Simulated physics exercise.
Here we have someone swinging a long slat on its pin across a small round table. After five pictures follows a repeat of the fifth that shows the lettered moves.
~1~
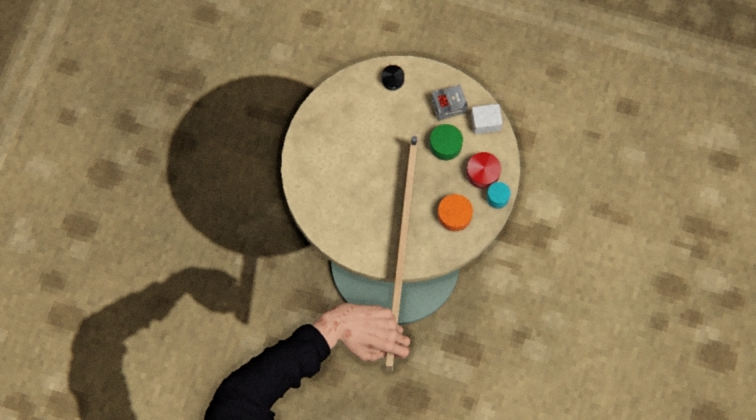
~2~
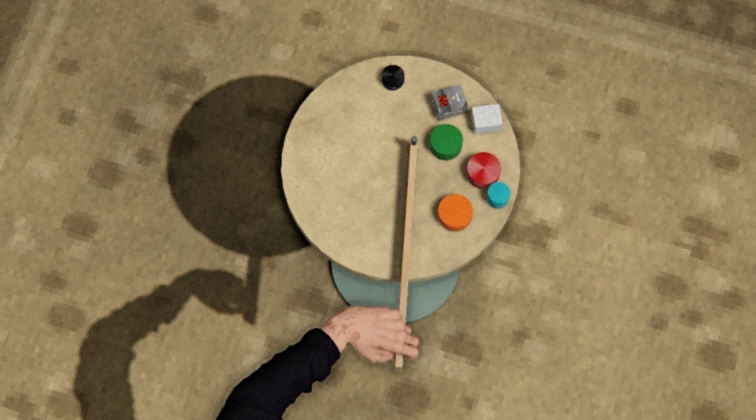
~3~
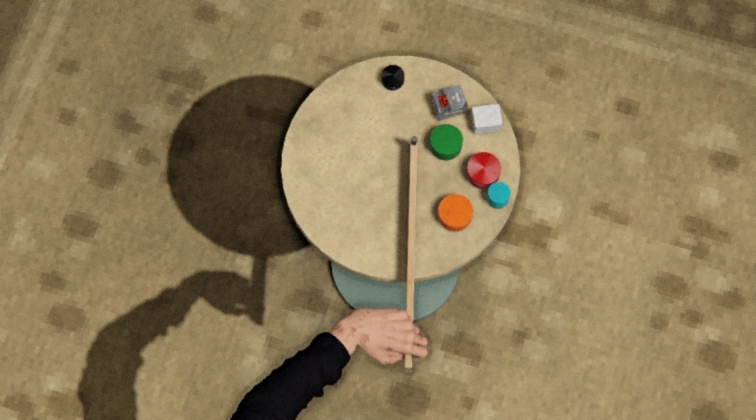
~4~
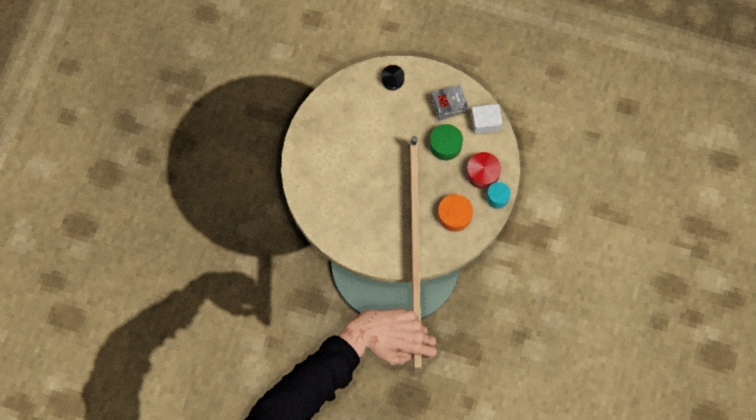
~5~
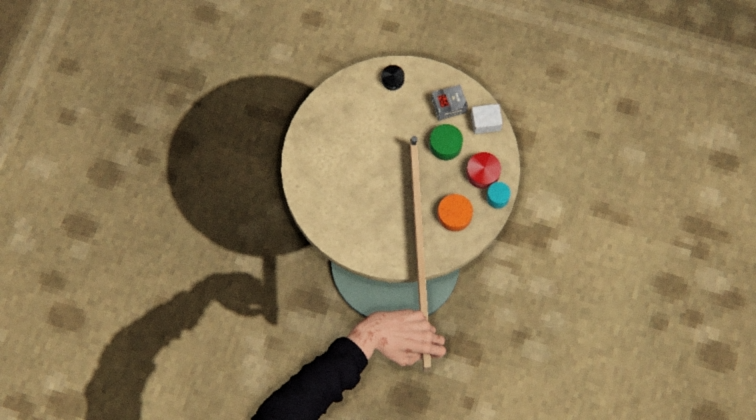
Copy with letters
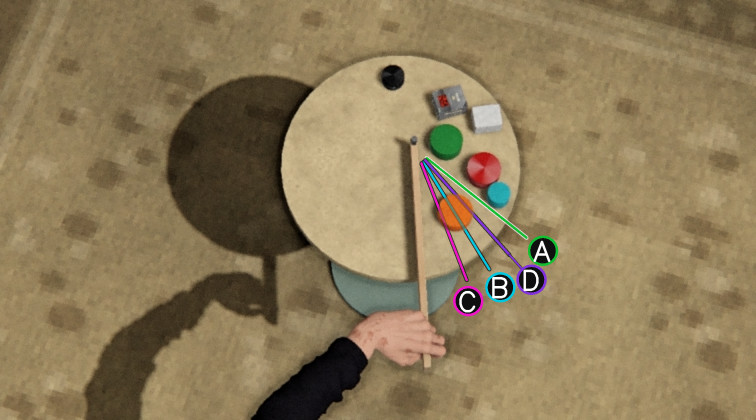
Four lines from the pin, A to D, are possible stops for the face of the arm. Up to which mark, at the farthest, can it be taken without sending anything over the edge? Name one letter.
It should halt at D.
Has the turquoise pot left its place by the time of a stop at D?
Yes.
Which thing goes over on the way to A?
The turquoise pot goes over.
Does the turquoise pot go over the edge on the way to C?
No.
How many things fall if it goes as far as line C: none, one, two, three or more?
In all, none.
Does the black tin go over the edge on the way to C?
No.
On the copy, A at (476, 198); B at (456, 215); C at (444, 221); D at (467, 207).
On D. First, arm (437, 214); turquoise pot (498, 195); white block (487, 119).
Then, arm (455, 207); orange pot (474, 205); turquoise pot (500, 195).
Finally, arm (465, 200); turquoise pot (513, 191); orange pot (486, 200); nothing has fallen.
By contrast, A drops the turquoise pot; B is safe but short; C is safe but short.
